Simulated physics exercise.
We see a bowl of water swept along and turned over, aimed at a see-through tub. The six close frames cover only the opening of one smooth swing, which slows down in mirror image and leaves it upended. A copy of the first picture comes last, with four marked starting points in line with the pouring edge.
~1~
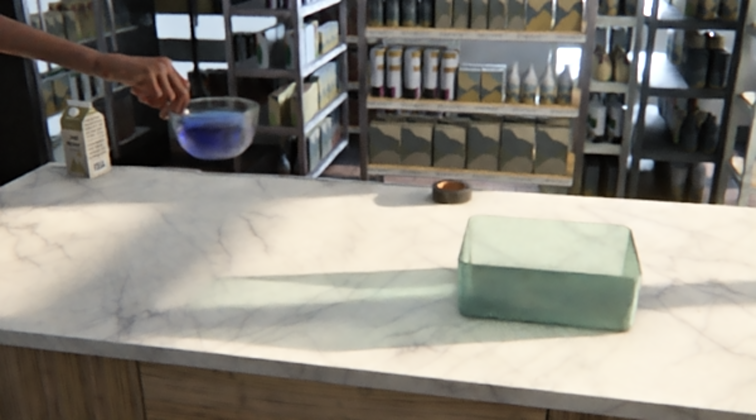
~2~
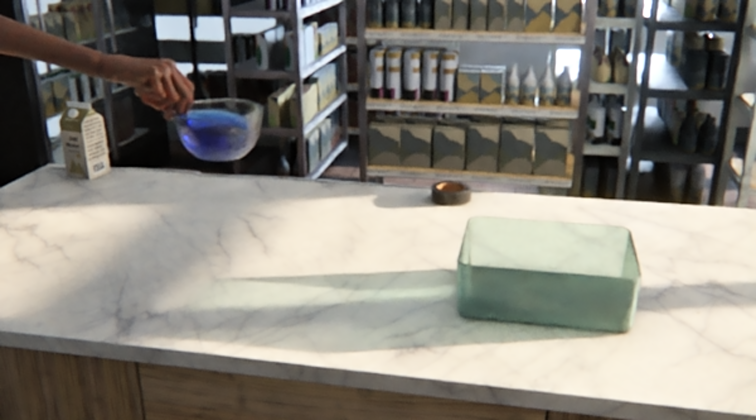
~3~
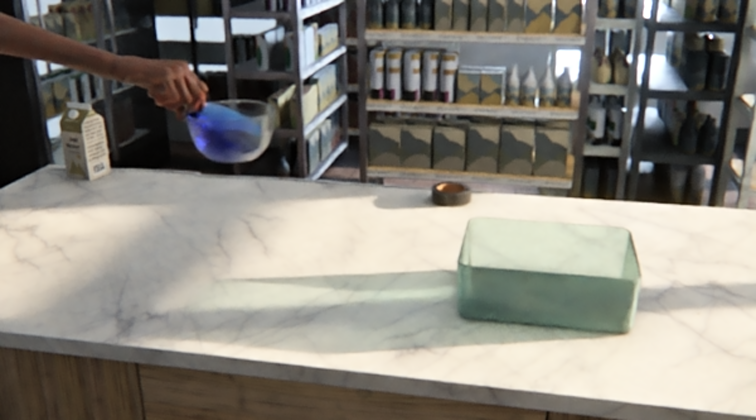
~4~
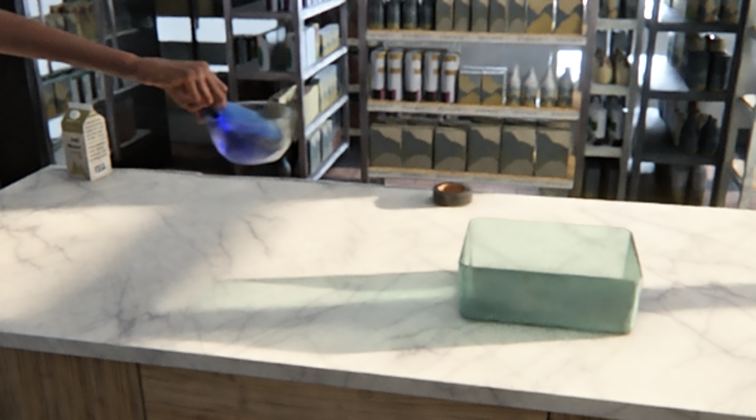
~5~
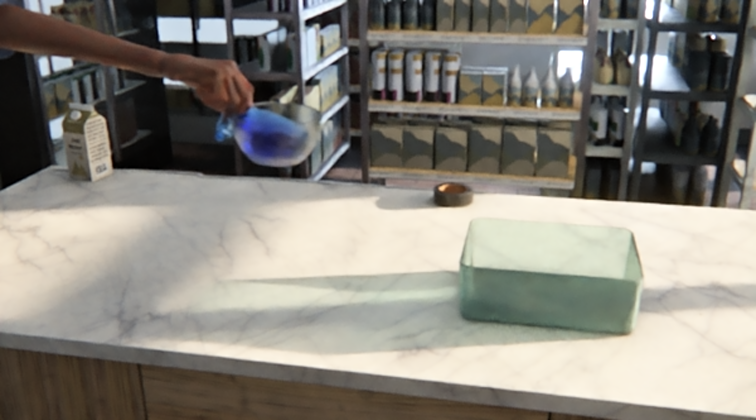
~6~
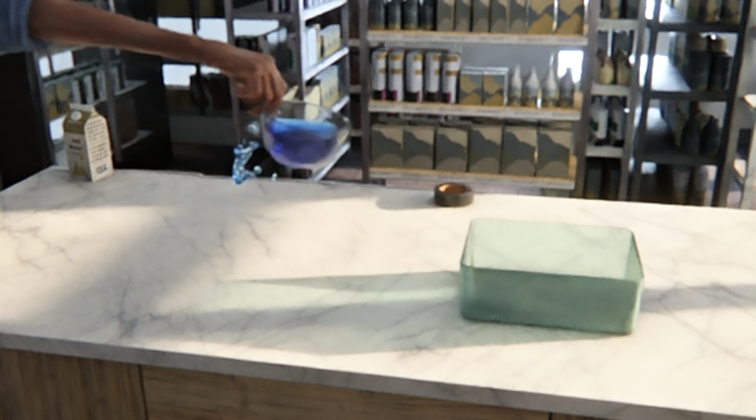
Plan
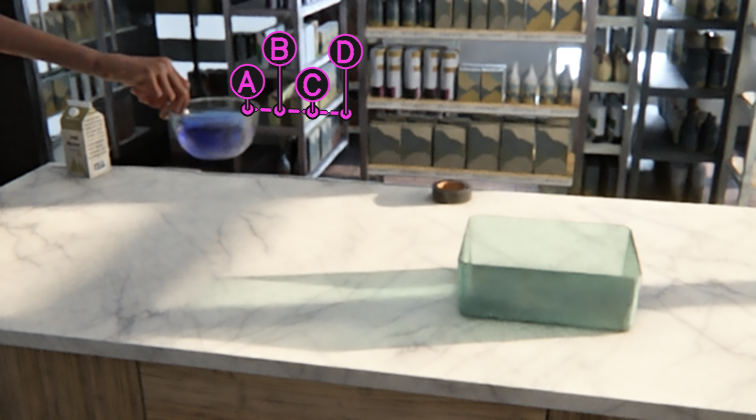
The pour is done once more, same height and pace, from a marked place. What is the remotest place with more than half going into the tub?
Use place B.
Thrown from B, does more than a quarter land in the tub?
Yes.
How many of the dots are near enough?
Three of them.
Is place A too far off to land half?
Yes, that goes wrong.
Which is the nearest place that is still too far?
It is A.
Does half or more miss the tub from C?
No.
In magenta, A at (247, 109); B at (279, 110); C at (312, 112); D at (345, 113).
If A is chosen, about 34 % lands in the tub, 61 % falls short and 5 % goes beside or beyond.
If B is chosen, about 62 % lands in the tub, 29 % falls short and 9 % goes beside or beyond.
If C is chosen, about 76 % lands in the tub, 13 % falls short and 11 % goes beside or beyond.
If D is chosen, about 81 % lands in the tub, 8 % falls short and 10 % goes beside or beyond.
